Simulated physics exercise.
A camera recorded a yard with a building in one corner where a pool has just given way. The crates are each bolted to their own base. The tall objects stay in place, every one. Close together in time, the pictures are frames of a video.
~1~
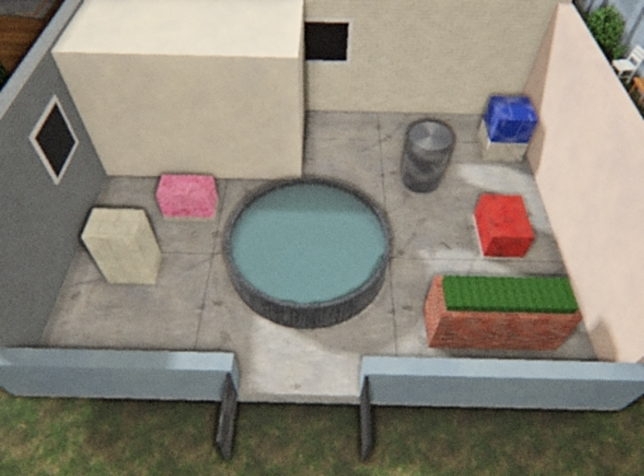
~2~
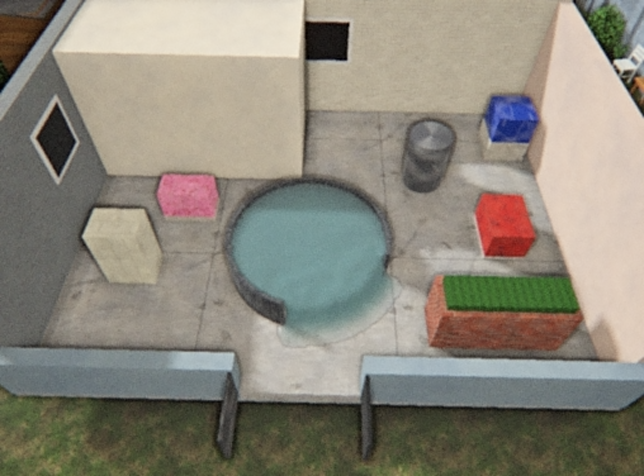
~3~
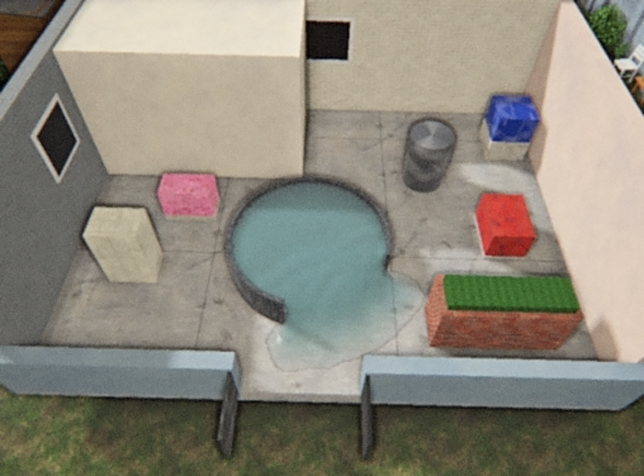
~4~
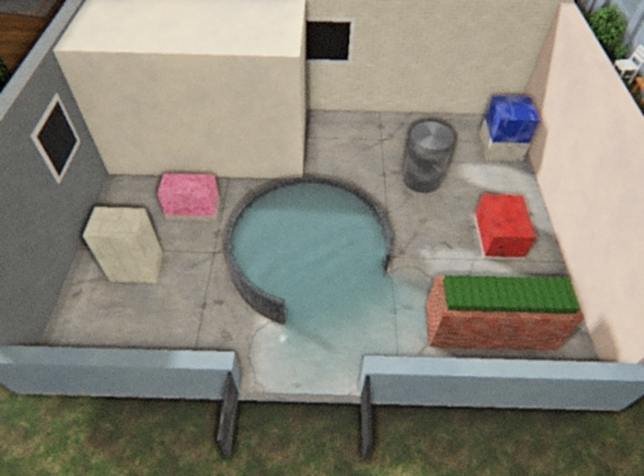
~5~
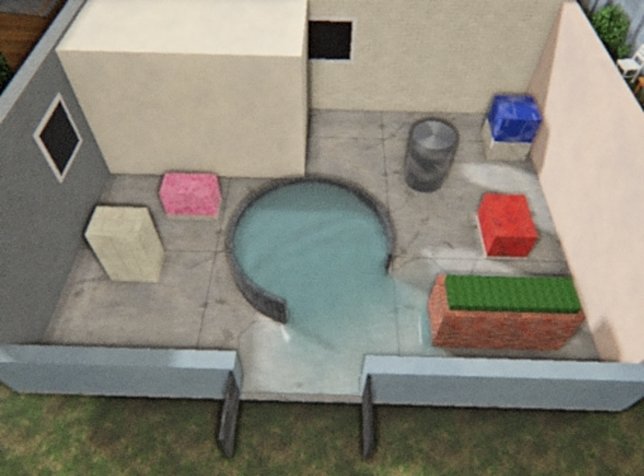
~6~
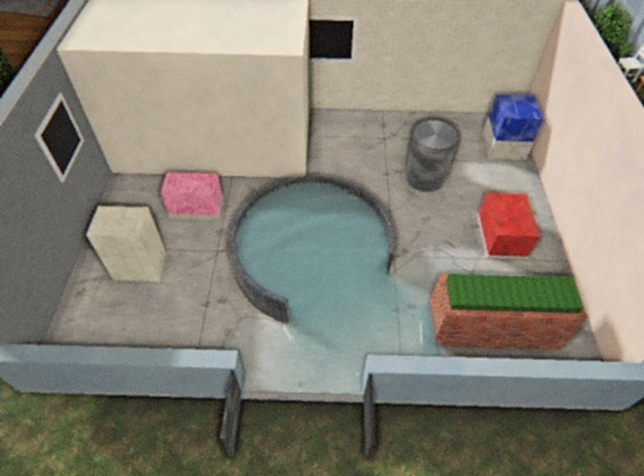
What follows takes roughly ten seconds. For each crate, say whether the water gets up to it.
My prediction: The pink crate remains clear of the water all along. The red crate doesn't remain clear of the water all along. The blue crate remains clear of the water all along.
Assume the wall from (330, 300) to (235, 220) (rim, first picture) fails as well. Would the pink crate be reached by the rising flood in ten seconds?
Outcome noted - pink crate goes wet.
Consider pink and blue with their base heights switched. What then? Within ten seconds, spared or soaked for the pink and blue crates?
Well, pink crate stays untouched and blue crate is inundated then.
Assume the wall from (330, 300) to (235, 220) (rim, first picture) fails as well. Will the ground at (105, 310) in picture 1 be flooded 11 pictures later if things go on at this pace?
Result for the point: Drenched.
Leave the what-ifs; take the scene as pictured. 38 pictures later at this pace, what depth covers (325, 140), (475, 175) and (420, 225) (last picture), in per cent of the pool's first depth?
Around 0, 18 and 6 percent, in that order.
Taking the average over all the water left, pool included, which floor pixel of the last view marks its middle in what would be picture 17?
Centre: Close to (369, 296).
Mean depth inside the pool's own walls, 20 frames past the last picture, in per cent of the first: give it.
I'd say around 30 per cent.
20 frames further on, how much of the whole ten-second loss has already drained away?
It should be close to 60 percent by then.
A moment on, water covers 20 % of the floor; the pink crate not reached, the red crate water round its plinth, the blue crate not reached.
Next, water covers 25 % of the floor; the pink crate not reached, the red crate water round its plinth, the blue crate not reached.
Then, water covers 35 % of the floor; the pink crate not reached, the red crate water round its plinth, the blue crate not reached.
Later, water covers 55 % of the floor; the pink crate not reached, the red crate water round its plinth, the blue crate water round its plinth.
In the end, water covers 70 % of the floor; the pink crate stayed above the water, the red crate was topped, the blue crate stayed above the water.
